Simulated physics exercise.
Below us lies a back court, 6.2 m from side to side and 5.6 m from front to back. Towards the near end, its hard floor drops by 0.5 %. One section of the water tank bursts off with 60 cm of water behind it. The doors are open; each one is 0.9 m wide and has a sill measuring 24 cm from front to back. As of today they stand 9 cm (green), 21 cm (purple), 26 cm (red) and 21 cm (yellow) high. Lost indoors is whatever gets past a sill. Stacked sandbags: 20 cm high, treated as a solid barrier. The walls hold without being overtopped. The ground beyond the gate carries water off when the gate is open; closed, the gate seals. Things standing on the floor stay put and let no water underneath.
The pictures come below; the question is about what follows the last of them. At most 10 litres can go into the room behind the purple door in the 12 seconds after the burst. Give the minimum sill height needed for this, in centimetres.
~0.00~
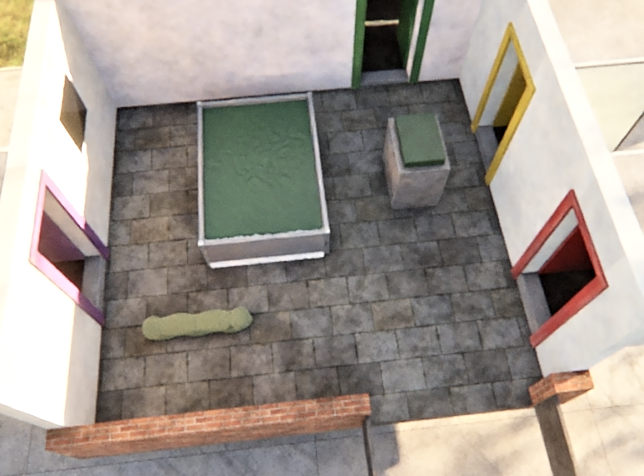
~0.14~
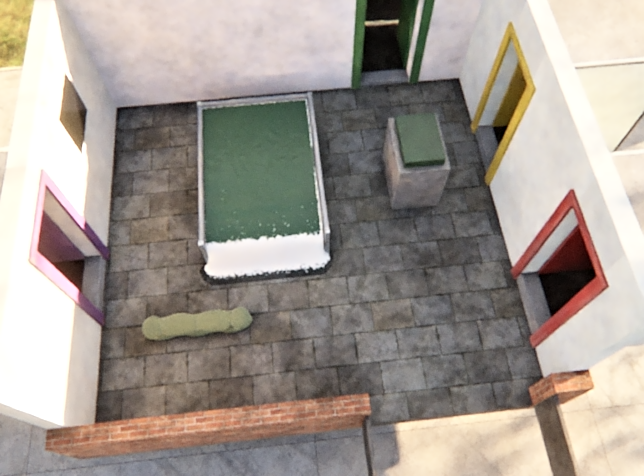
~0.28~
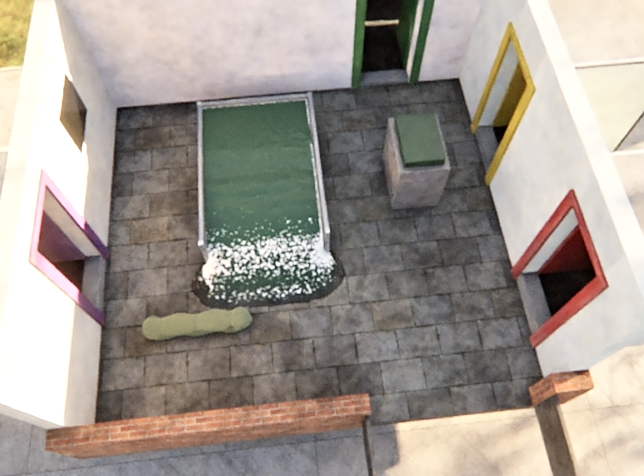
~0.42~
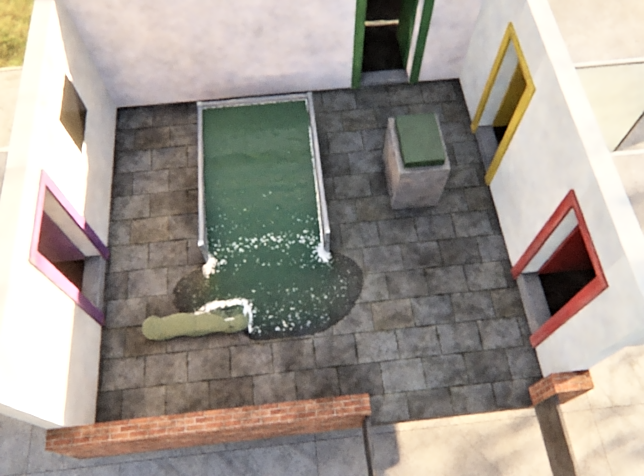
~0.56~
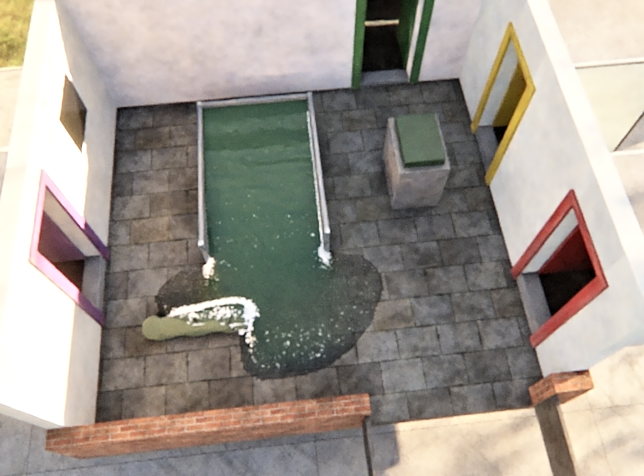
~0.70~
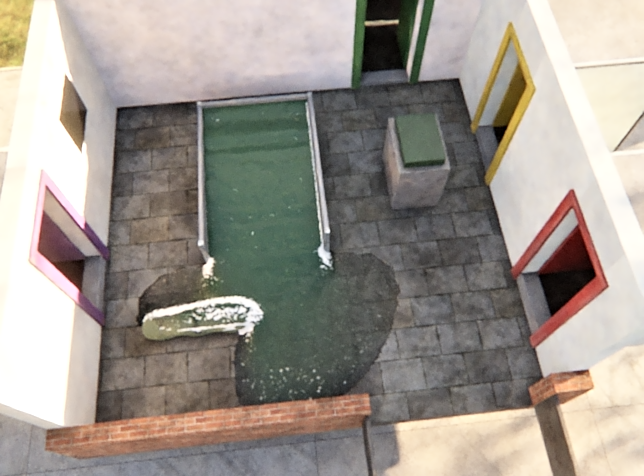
Roughly 19 centimetres.
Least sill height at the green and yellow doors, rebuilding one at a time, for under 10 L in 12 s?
You'd want about 7.0 centimetres at green and about 8.5 centimetres at yellow.
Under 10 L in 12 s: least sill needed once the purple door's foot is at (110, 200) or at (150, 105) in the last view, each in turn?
In turn: About 7.5 cm, about 12.5 cm.
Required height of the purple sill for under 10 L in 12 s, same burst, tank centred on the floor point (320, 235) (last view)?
Then about 7.0 centimetres at the least.
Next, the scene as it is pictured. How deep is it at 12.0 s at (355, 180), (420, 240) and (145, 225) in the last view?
Depth: About 2, 4, 7 cm.
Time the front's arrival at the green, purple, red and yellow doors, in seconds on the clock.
Door green: 6.5 seconds; door purple: 1.2 seconds; door red: 3.0 seconds; door yellow: 4.5 seconds.
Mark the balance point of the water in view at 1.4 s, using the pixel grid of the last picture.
I'd say around (263, 235).
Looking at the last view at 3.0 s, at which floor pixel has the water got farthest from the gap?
Around pixel (542, 385).
After 1.4 s water covers 30 % of the floor, deepest (38 cm) near (238, 306); 15 cm at the purple door, 0 litres in over its 21 cm sill.
After 3.0 s water covers 50 % of the floor, deepest (32 cm) near (95, 435); 19 cm at the purple door, 2 litres in over its 21 cm sill.
After 12.0 s water covers 95 % of the floor, deepest (10 cm) near (201, 310); 7 cm at the purple door, 4 litres in over its 21 cm sill.
At the purple door as built, the water arrived by 1.2 s and peaked near 20 cm at 3.4 s.
Run again over the same 12 s with other heights there, 28 litres in over 16 cm, 2 litres over 22 cm. The limit of 10 litres is kept from about 19 cm up.
